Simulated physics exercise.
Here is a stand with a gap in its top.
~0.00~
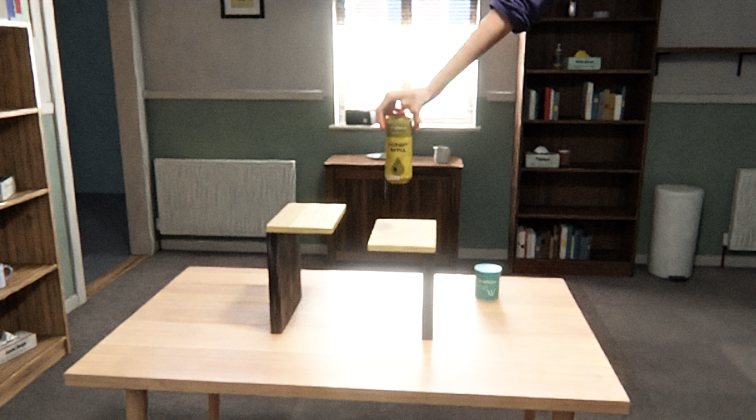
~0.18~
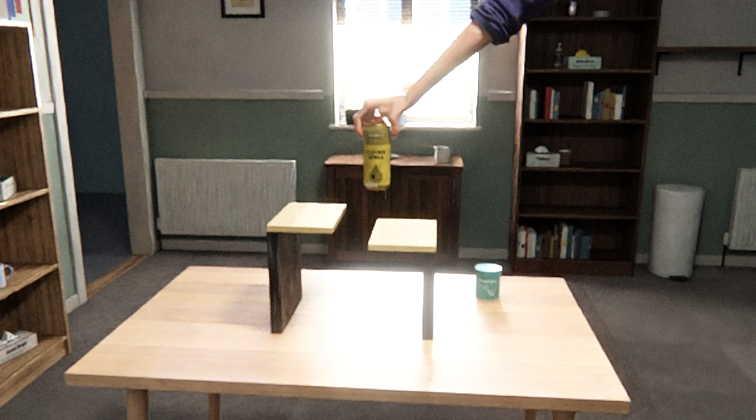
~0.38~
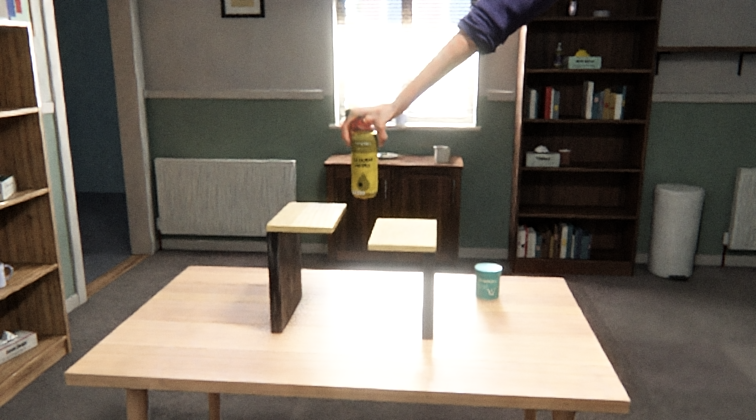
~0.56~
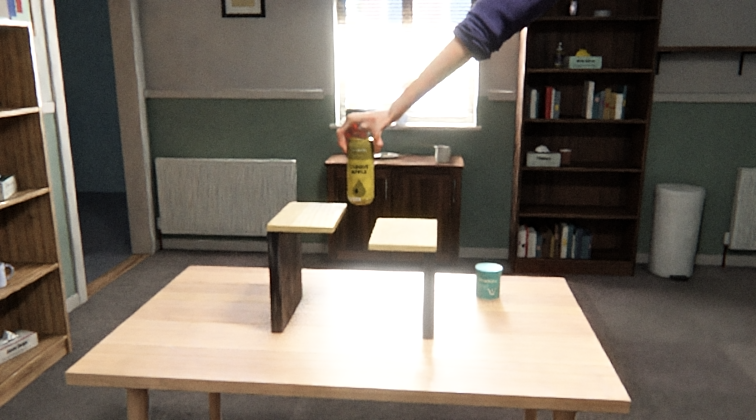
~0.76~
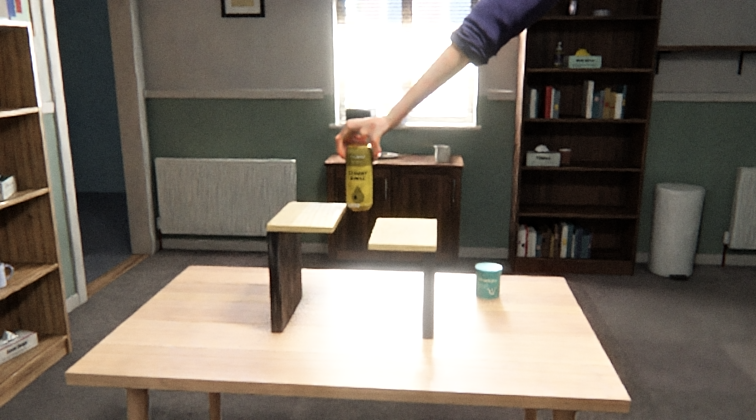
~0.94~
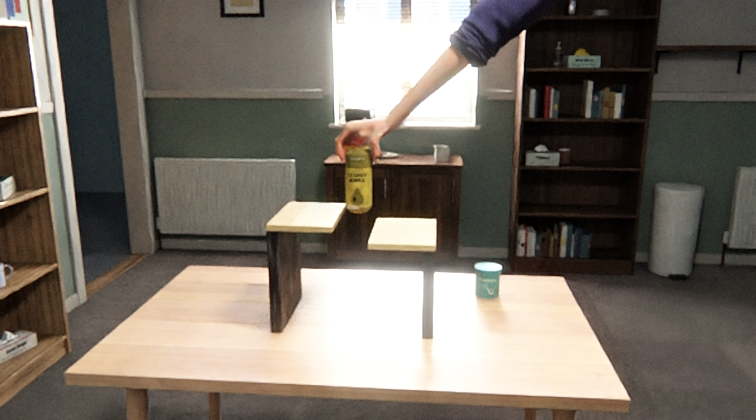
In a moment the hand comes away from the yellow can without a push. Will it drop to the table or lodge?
As it turns out, it reaches the table.
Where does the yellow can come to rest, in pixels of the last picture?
At about (359, 288).
After 1.14 s, yellow can shifted about its own width near (359, 217).
After 1.24 s, yellow can shifted well along near (359, 286).
In the end (1.9 s), moved from the start, yellow can; turquoise tin unmoved. At the end, from the last picture's camera, yellow can near (359, 288). The can drops through.
